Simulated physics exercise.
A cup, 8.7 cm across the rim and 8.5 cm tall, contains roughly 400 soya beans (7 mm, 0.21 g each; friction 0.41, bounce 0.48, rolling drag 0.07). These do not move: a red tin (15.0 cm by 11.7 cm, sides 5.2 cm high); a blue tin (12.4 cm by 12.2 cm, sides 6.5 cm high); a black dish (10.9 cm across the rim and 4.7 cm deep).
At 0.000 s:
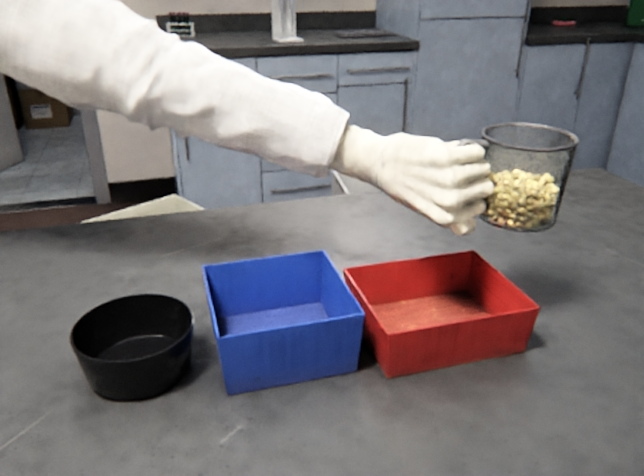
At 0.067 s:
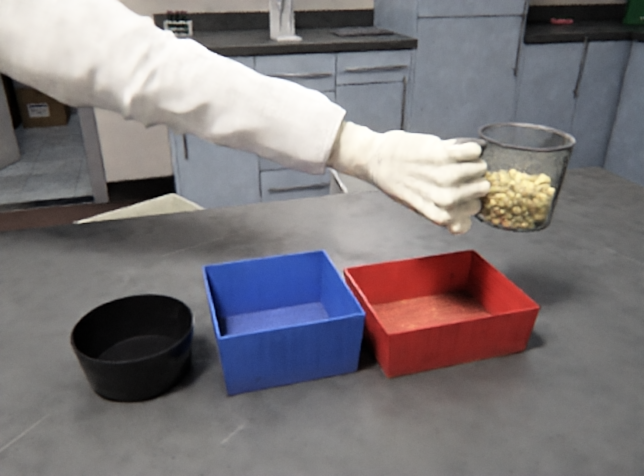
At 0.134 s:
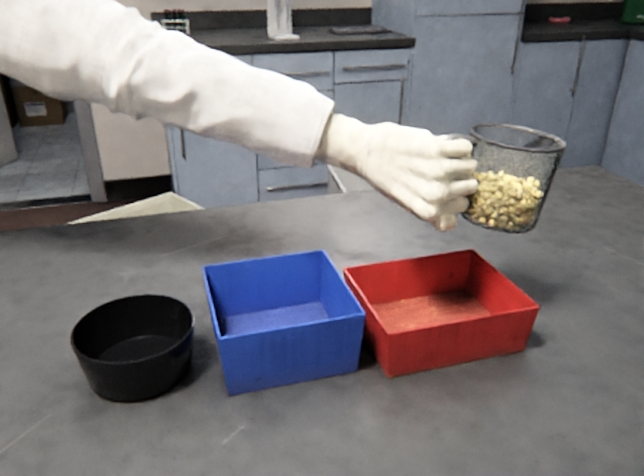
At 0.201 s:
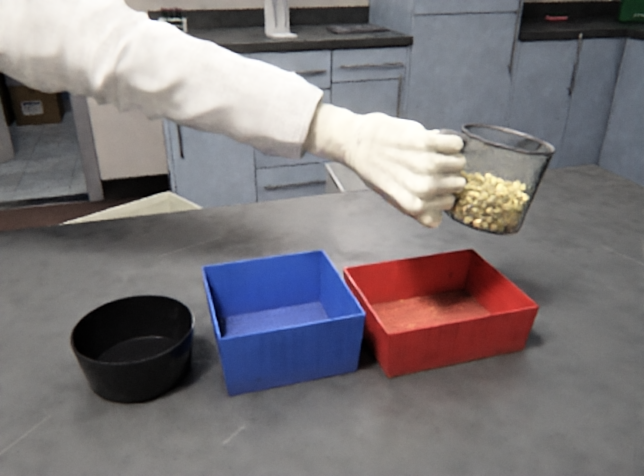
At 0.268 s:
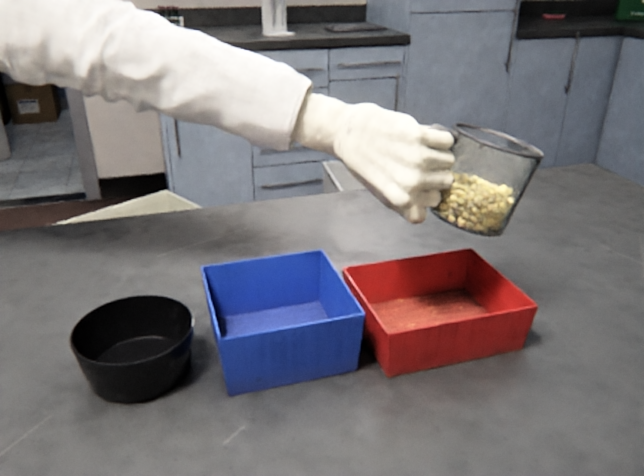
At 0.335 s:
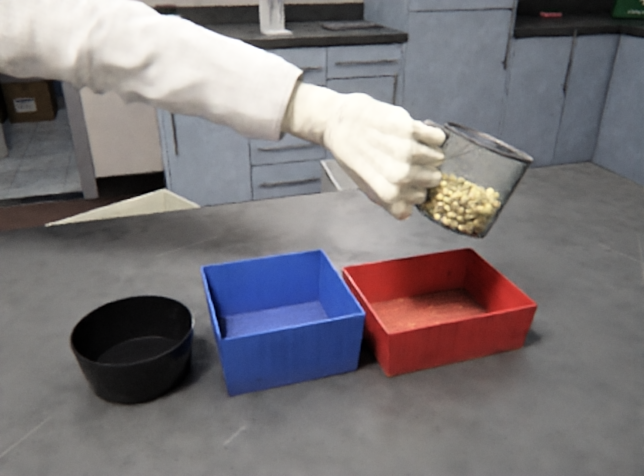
A clear cup of pale beans, held in a white-gloved hand, moved slowly left and gradually tilted to the right above a grey counter with a black dish, a blue tin and a red tin.
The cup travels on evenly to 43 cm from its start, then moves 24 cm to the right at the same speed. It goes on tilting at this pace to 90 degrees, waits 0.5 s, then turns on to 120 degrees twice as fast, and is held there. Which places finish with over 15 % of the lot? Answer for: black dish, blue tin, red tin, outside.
In the black dish: Over; in the blue tin: Over; in the red tin: Under; outside everything: Under.
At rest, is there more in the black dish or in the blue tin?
The larger share is in the black dish.
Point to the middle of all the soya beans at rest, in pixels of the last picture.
Around (167, 363).
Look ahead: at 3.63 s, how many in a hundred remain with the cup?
Some 0 per cent of the load.
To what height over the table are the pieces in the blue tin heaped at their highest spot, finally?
Some 1.5 cm.
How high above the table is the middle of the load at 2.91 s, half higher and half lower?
Roughly 0 cm.
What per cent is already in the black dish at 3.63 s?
Near 65 per cent so far.
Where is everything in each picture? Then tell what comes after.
The first frame shows cup at (525, 162); tilt 0 degrees; moved 0.0 cm; lip at (569, 134); top of the load at (522, 179); red tin at (436, 287); blue tin at (278, 288); black dish at (133, 325).
The second frame shows cup at (521, 162); tilt 1 degrees; moved 0.5 cm; lip at (566, 135); top of the load at (493, 179).
The third frame shows cup at (511, 161); tilt 6 degrees; moved 1.7 cm; low side right; lip at (556, 139); top of the load at (481, 179).
The fourth frame shows cup at (500, 160); tilt 11 degrees; moved 3.1 cm; low side right; lip at (546, 144); top of the load at (464, 180).
The fifth frame shows cup at (490, 160); tilt 16 degrees; moved 4.4 cm; low side right; lip at (535, 149); top of the load at (454, 180).
The sixth frame shows cup at (480, 160); tilt 21 degrees; moved 5.8 cm; low side right; lip at (524, 155); top of the load at (432, 179); red tin at (435, 285); blue tin at (278, 289); black dish at (133, 327). It turns about 75 degrees a second.
After 1.32 s, tilt 90 degrees; cup 100 %; middle of all pieces near (261, 224).
After 2.15 s, tilt 120 degrees; blue tin 25 %, cup 40 %, black dish 25 %, in the air 5 %; middle of all pieces near (159, 312).
Then, at 2.91 s, tilt 120 degrees; outside 5 %, blue tin 25 %, black dish 65 %; middle of all pieces near (187, 357).
After 3.63 s, tilt 120 degrees; outside 5 %, blue tin 25 %, black dish 65 %; middle of all pieces near (187, 357).
In the end, at 3.9 s, outside 5 %, blue tin 25 %, red tin 0 %, cup 0 %, black dish 65 %.
